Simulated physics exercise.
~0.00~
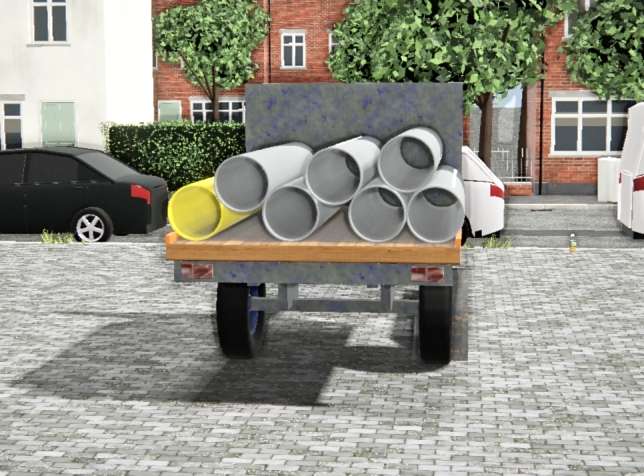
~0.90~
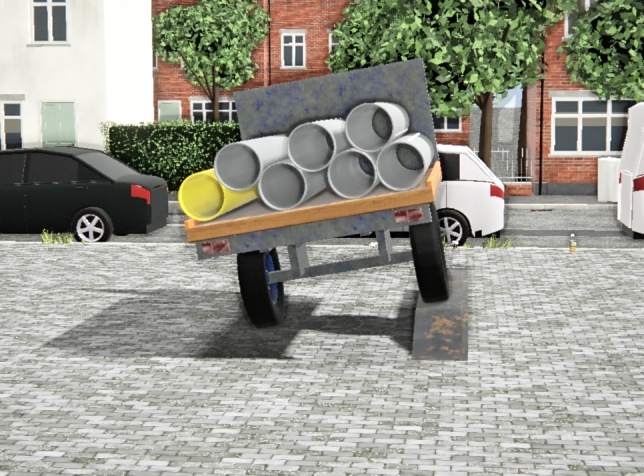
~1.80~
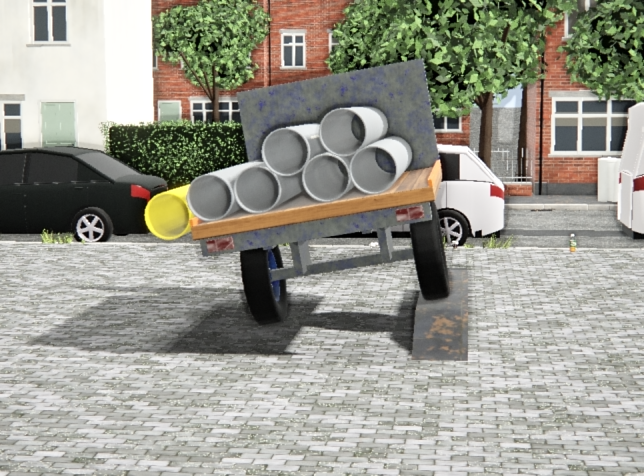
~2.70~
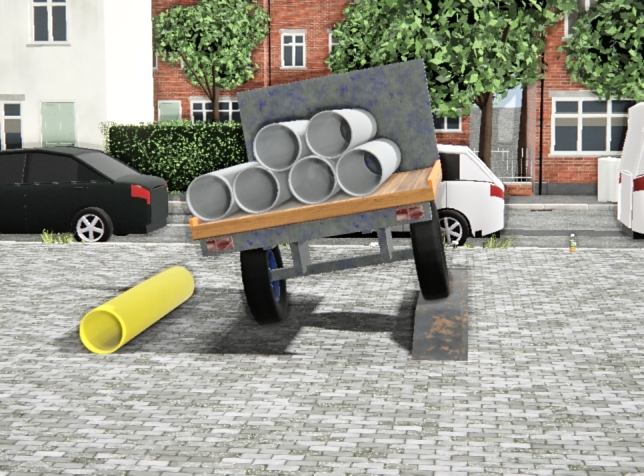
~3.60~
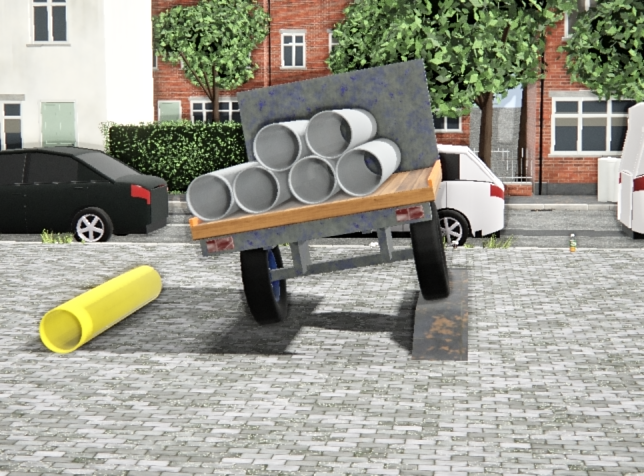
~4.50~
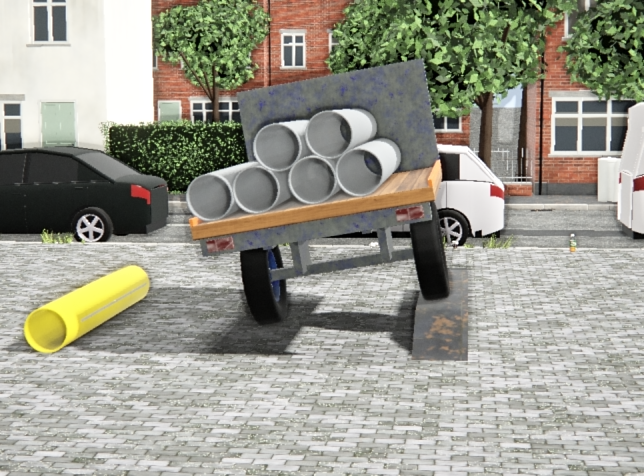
A trailer stacked with loose pipes tilted as its right wheel went up a ramp, and the yellow pipe rolled off the left side of the deck, dropped to the paving and rolled further left, while the grey pipes shifted but stayed aboard.
